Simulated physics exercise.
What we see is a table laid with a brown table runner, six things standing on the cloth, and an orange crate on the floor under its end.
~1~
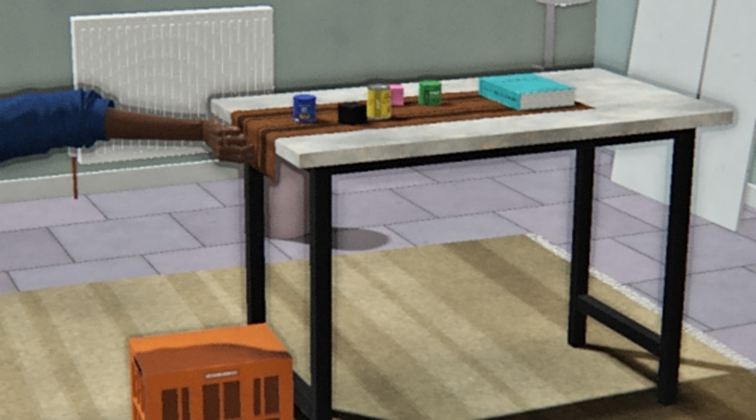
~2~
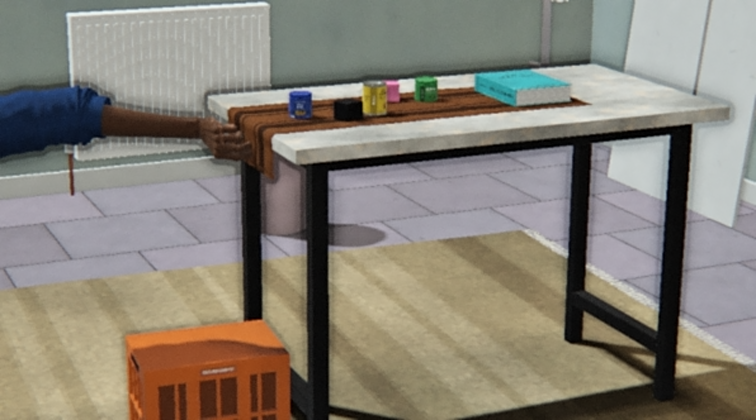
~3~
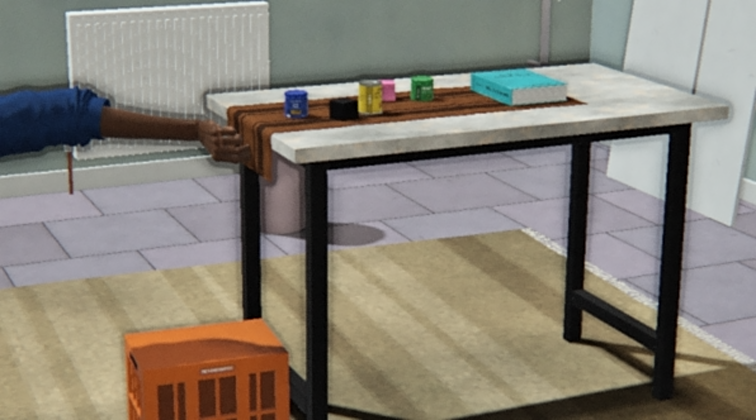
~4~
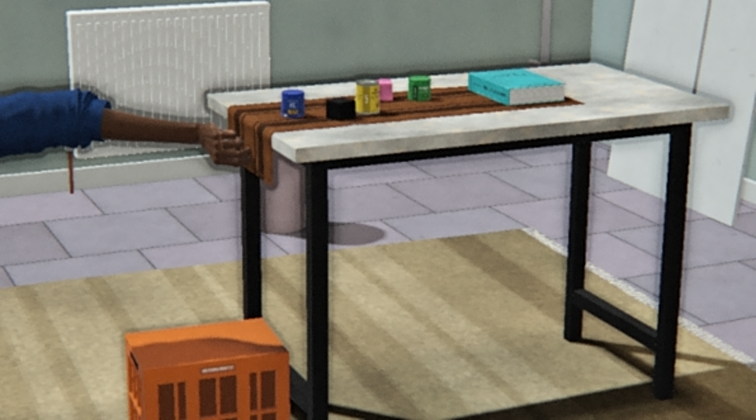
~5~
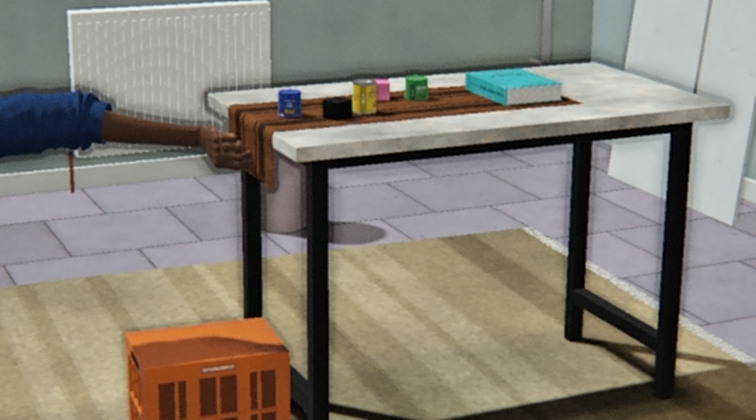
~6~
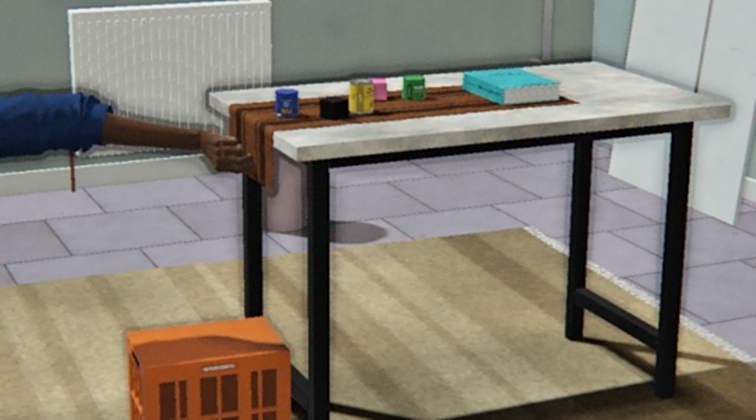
In the video, a hand at the left gripping the end of a brown table runner draws it slightly leftward over the table's edge, and the small containers, black cube and turquoise book on the cloth shift slowly left with it.
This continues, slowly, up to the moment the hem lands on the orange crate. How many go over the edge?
The table loses four.
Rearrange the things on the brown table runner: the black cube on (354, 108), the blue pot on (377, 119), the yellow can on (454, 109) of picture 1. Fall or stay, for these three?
The black cube is carried off; the blue pot falls; the yellow can survives.
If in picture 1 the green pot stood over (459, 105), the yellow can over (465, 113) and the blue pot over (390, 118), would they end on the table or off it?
The green pot keeps its place on top, the yellow can does not fall, the blue pot tumbles off.
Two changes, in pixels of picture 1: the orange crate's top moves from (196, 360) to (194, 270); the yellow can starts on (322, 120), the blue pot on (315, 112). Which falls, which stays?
The yellow can is carried off; the blue pot falls.
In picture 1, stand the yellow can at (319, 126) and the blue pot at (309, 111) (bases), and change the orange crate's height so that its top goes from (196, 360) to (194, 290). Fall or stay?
The yellow can is carried off, the blue pot is carried off.
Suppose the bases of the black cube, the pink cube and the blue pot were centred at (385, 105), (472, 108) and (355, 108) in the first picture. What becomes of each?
The black cube falls; the pink cube holds on; the blue pot comes down.
Soon after, hem near (249, 270); blue pot and black cube gone.
Then, hem on the crate; blue pot, black cube, yellow can and pink cube gone.
At rest, hem on the crate; blue pot, black cube, yellow can and pink cube gone. The count of fallen things is four.
